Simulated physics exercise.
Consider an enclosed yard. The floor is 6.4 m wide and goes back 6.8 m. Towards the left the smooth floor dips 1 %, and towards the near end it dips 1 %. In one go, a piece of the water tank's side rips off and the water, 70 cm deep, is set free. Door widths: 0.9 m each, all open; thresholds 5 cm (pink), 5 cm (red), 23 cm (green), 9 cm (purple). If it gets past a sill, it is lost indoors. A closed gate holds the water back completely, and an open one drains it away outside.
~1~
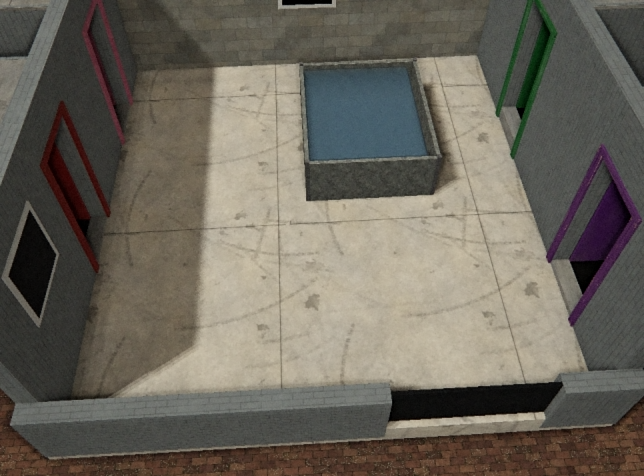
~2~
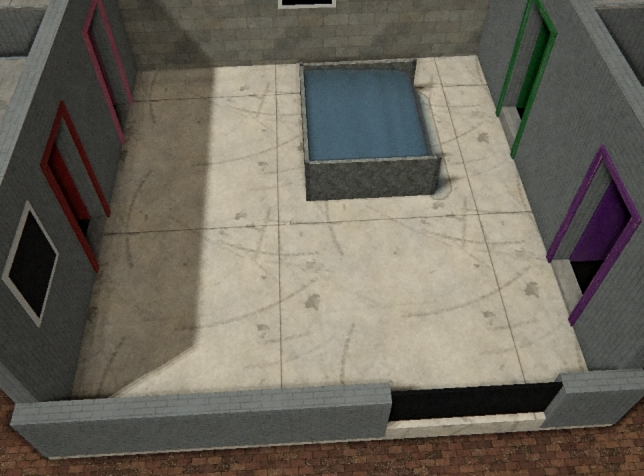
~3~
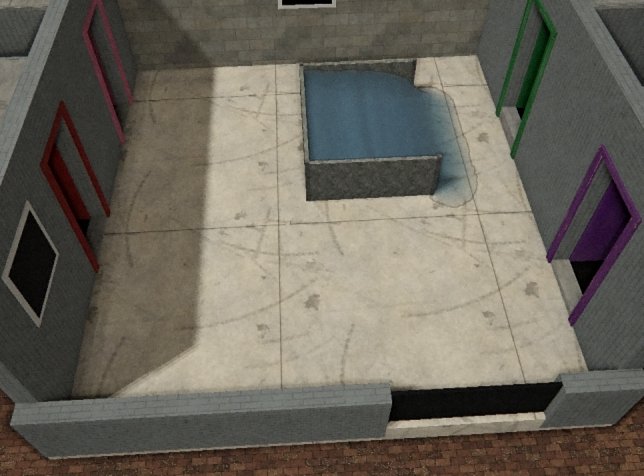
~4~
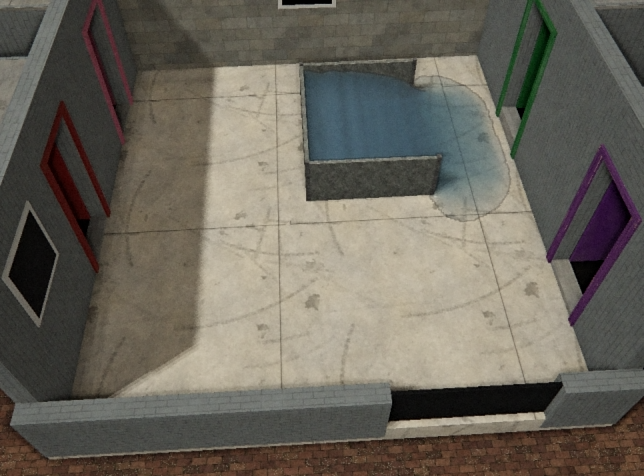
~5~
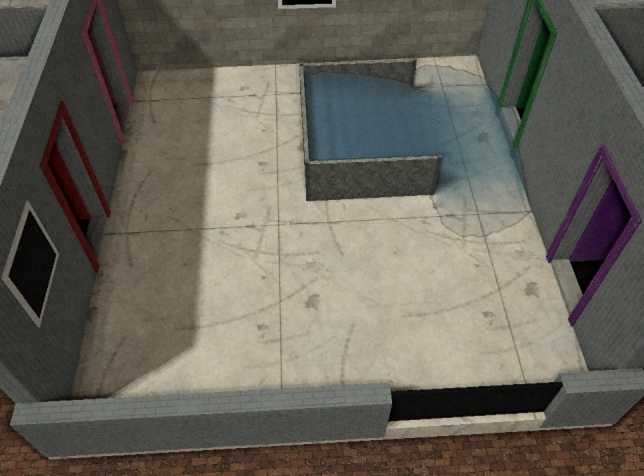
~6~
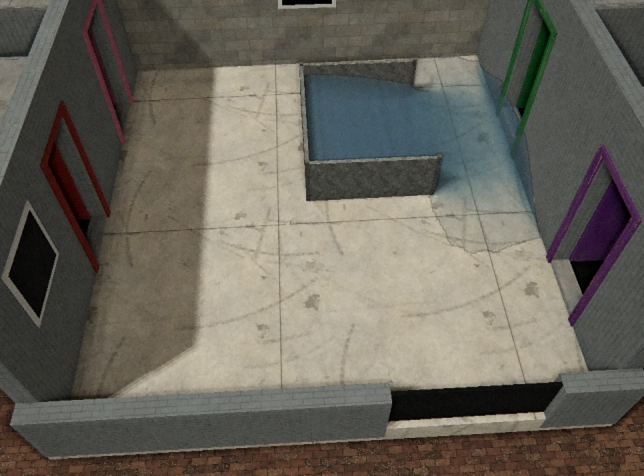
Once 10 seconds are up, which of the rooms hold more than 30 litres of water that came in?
At the end, the pink door is going to break the limit. The red door is going to break the limit. The green door is going to break the limit. The purple door is going to hold within the limit.
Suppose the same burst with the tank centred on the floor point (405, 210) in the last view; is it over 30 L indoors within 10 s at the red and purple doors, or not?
Lab note: Red door limit exceeded; purple door limit exceeded.
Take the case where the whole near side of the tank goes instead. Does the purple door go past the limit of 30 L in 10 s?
Measured against that limit, the purple door goes beyond it.
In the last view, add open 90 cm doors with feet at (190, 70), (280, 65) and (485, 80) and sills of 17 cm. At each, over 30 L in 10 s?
So, in the order given, it's shy of the mark, then shy of the mark, then beyond the mark.
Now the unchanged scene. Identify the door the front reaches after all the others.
It is the red one.
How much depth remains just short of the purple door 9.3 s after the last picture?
4.0 cm.
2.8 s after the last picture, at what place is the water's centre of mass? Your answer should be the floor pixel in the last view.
Roughly (414, 173).
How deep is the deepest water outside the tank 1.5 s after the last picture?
Roughly 41 cm.
Then, 0.7 s after the last picture water covers 15 % of the floor and is deepest (48 cm) near (507, 154); pink door not reached, red door not reached, green door 49 cm at the sill, 109 L in, purple door 8 cm at the sill, 0 L in.
Then, 1.5 s after the last picture water covers 30 % of the floor and is deepest (41 cm) near (474, 60); pink door not reached, red door not reached, green door 36 cm at the sill, 209 L in, purple door 11 cm at the sill, 0 L in.
Then, 2.8 s after the last picture water covers 55 % of the floor and is deepest (25 cm) near (546, 399); pink door not reached, red door not reached, green door 15 cm at the sill, 236 L in, purple door 8 cm at the sill, 2 L in.
Then, 5.3 s after the last picture water covers 80 % of the floor and is deepest (20 cm) near (66, 428); pink door 12 cm at the sill, 68 L in, red door 5 cm at the sill, 0 L in, green door 8 cm at the sill, 236 L in, purple door 7 cm at the sill, 2 L in.
Then, 9.3 s after the last picture water covers 95 % of the floor and is deepest (16 cm) near (66, 428); pink door 6 cm at the sill, 95 L in, red door 12 cm at the sill, 96 L in, green door 7 cm at the sill, 236 L in, purple door 4 cm at the sill, 3 L in.
